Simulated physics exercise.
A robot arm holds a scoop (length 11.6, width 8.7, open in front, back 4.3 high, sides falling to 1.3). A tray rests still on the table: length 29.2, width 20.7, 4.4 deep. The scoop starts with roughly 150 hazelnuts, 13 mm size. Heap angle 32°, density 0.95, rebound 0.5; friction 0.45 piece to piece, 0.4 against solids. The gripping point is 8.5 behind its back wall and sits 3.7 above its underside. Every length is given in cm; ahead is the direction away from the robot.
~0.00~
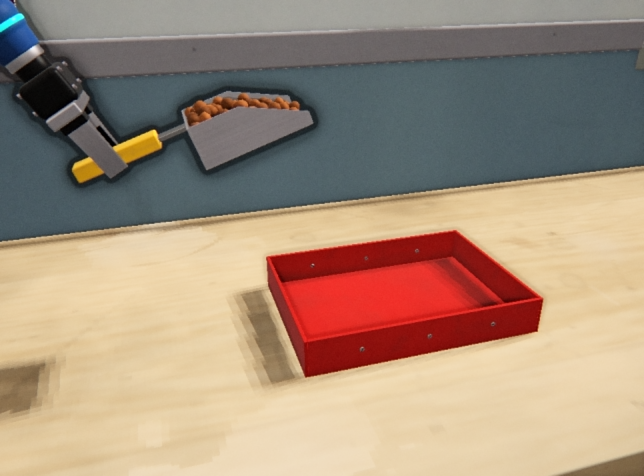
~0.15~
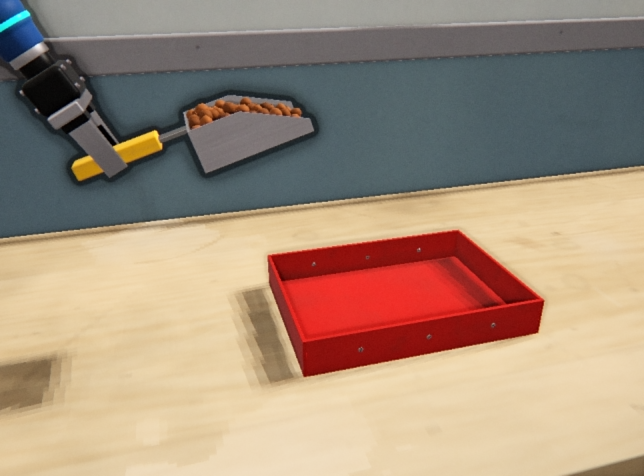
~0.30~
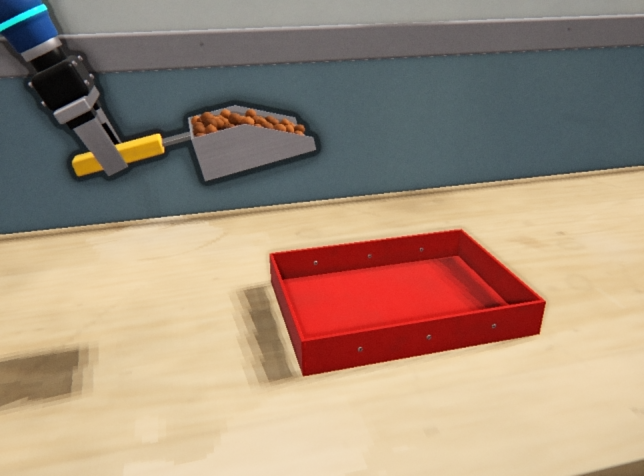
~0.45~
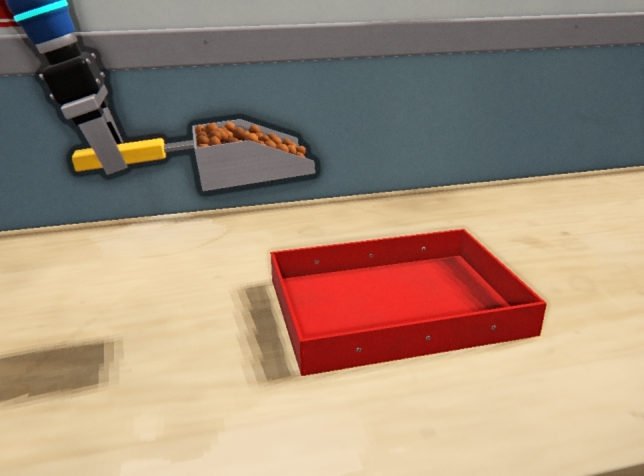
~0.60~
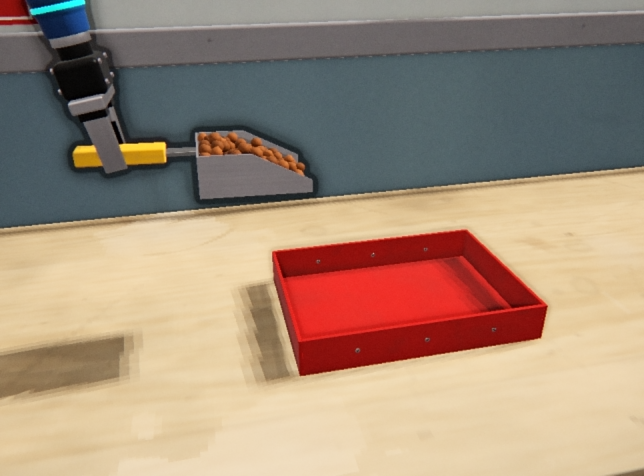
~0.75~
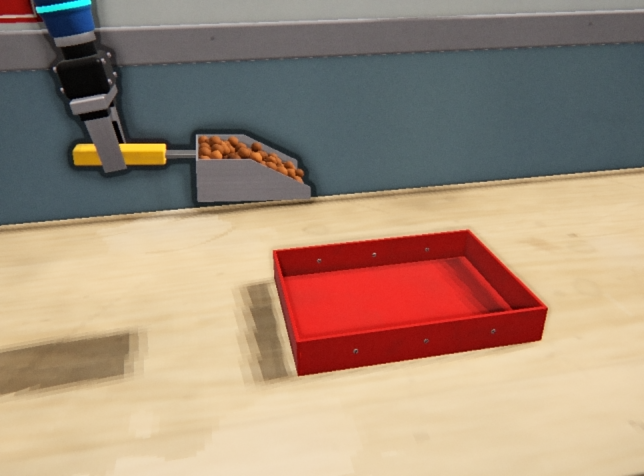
Above a pale wooden table with a red tray on it, a robot arm held a scoop of hazelnuts, lowering it a little and gradually turning its raised front downward until it tilted slightly forward.
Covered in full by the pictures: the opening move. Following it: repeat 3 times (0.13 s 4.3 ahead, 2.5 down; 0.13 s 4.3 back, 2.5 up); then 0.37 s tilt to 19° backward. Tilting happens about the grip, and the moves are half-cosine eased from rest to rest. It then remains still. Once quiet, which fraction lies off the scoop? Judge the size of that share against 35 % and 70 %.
The share is above 70 %.
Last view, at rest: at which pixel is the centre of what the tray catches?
Estimated centre at around (387, 305).
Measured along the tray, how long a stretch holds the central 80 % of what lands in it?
It spans some 18 centimetres.
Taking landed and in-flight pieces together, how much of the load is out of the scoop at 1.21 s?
Share gone: Around 55 %.
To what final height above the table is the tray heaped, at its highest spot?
Close to 2.0 cm above the table.
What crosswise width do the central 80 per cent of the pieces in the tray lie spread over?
16 cm.
After 1.21 s, tilted 4° forward, highest piece 20 above the table; 70 on the scoop, 62 in the tray, 16 in flight or on a rim.
After 1.67 s, tilted 3° backward, highest piece 22 above the table; 112 in the tray, 31 on the scoop, 5 in flight or on a rim.
After 2.10 s, tilted 19° backward, highest piece 26 above the table; 118 in the tray, 30 on the scoop.
After 3.15 s, tilted 19° backward, highest piece 26 above the table; 118 in the tray, 30 on the scoop.
In the end, 118 in the tray, 30 on the scoop. That is 80 % off the scoop.
